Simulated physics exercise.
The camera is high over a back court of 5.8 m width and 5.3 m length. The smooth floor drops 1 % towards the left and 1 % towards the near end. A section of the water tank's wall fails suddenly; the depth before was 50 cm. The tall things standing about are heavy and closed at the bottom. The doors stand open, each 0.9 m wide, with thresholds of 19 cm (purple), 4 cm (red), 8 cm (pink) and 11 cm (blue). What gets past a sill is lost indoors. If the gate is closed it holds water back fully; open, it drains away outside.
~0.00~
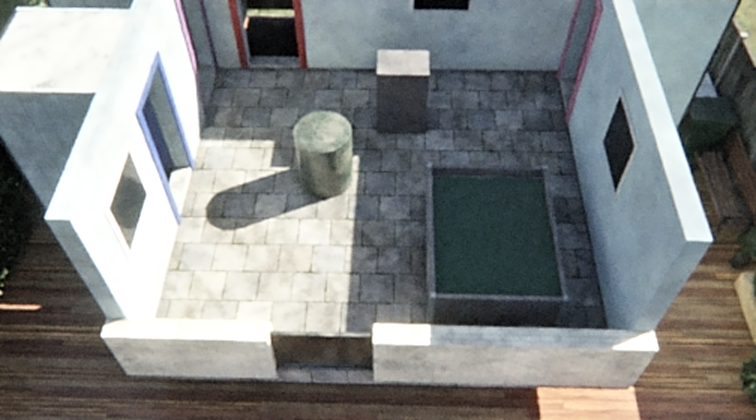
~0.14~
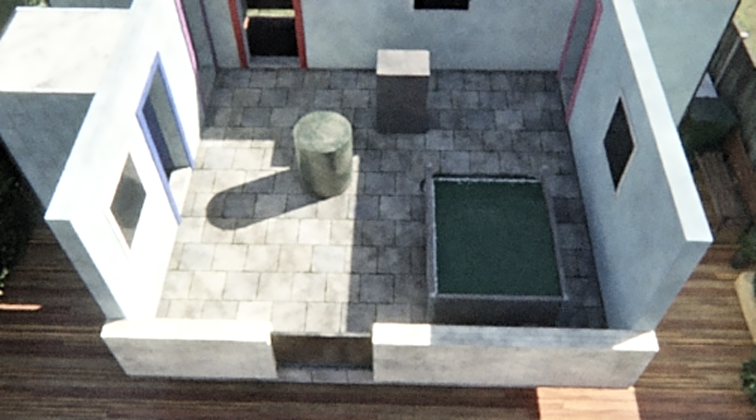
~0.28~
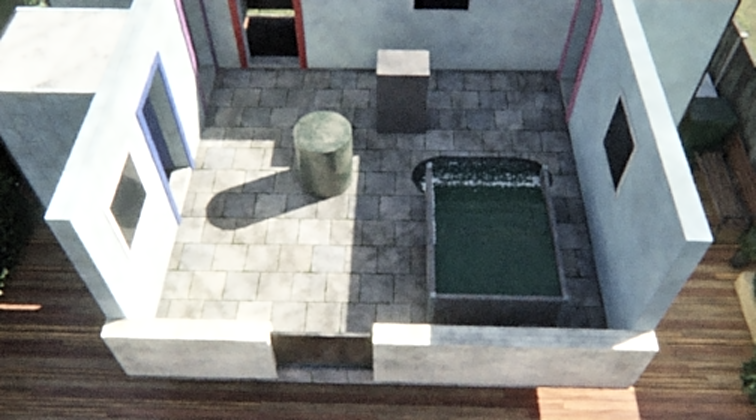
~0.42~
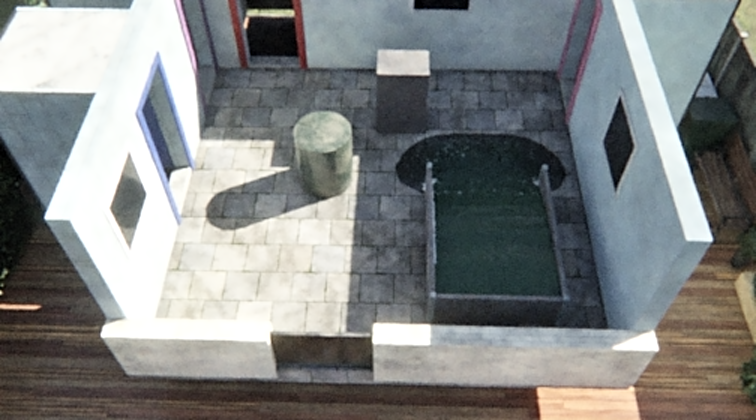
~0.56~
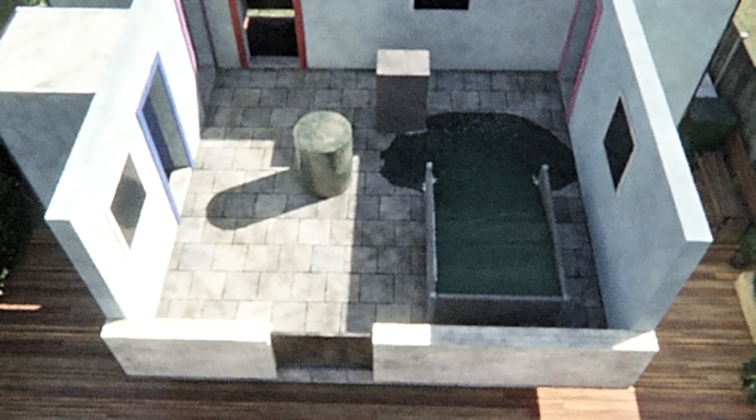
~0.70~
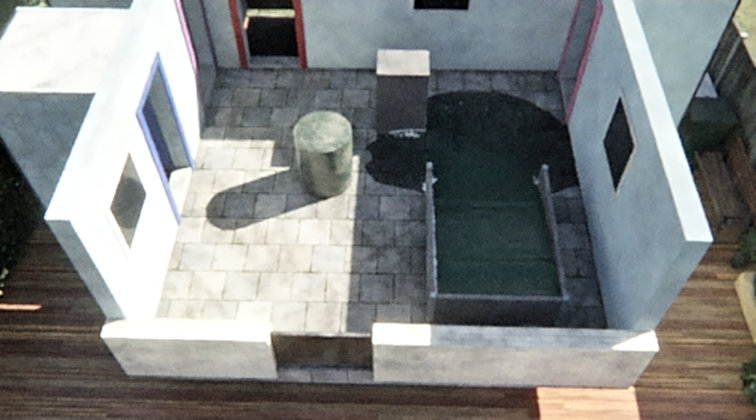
Walled court with paved floor, dark green water spilling from the far side of a rectangular tank and spreading across the paving.
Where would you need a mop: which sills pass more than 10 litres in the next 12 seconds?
The water let in: At the purple door it keeps below the limit; at the red door it exceeds the limit; at the pink door it passes the limit; at the blue door it keeps below the limit.
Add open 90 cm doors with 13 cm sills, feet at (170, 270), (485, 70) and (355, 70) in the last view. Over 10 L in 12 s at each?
In turn: Not over, over, not over.
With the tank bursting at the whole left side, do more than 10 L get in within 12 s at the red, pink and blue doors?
Then: Red above, pink under, blue past it.
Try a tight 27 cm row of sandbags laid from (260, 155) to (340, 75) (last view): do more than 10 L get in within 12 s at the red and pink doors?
Then: Red below, pink over.
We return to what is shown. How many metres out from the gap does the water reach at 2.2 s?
Roughly 4.0 m.
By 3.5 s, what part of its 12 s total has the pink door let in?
Some 70 per cent by then.
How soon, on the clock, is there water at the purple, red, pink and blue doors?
Arrival: Purple 3.0 s, red 2.4 s, pink 1.0 s, blue 3.2 s.
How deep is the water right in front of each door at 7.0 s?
In cm: Purple 9, red 7, pink 5, blue 7.
After 1.4 s water covers 25 % of the floor and is deepest (28 cm) near (439, 72); purple door not reached, red door not reached, pink door 8 cm at the sill, 0 L in, blue door not reached.
After 2.2 s water covers 35 % of the floor and is deepest (28 cm) near (514, 72); purple door not reached, red door not reached, pink door 16 cm at the sill, 3 L in, blue door not reached.
After 3.5 s water covers 50 % of the floor and is deepest (18 cm) near (207, 114); purple door 16 cm at the sill, 0 L in, red door 3 cm at the sill, 0 L in, pink door 18 cm at the sill, 68 L in, blue door 3 cm at the sill, 0 L in.
After 7.0 s water covers 90 % of the floor and is deepest (12 cm) near (597, 358); purple door 9 cm at the sill, 0 L in, red door 7 cm at the sill, 8 L in, pink door 5 cm at the sill, 96 L in, blue door 7 cm at the sill, 0 L in.
After 12.0 s water covers 90 % of the floor and is deepest (12 cm) near (148, 349); purple door 5 cm at the sill, 0 L in, red door 4 cm at the sill, 27 L in, pink door 0 cm at the sill, 96 L in, blue door 5 cm at the sill, 0 L in.
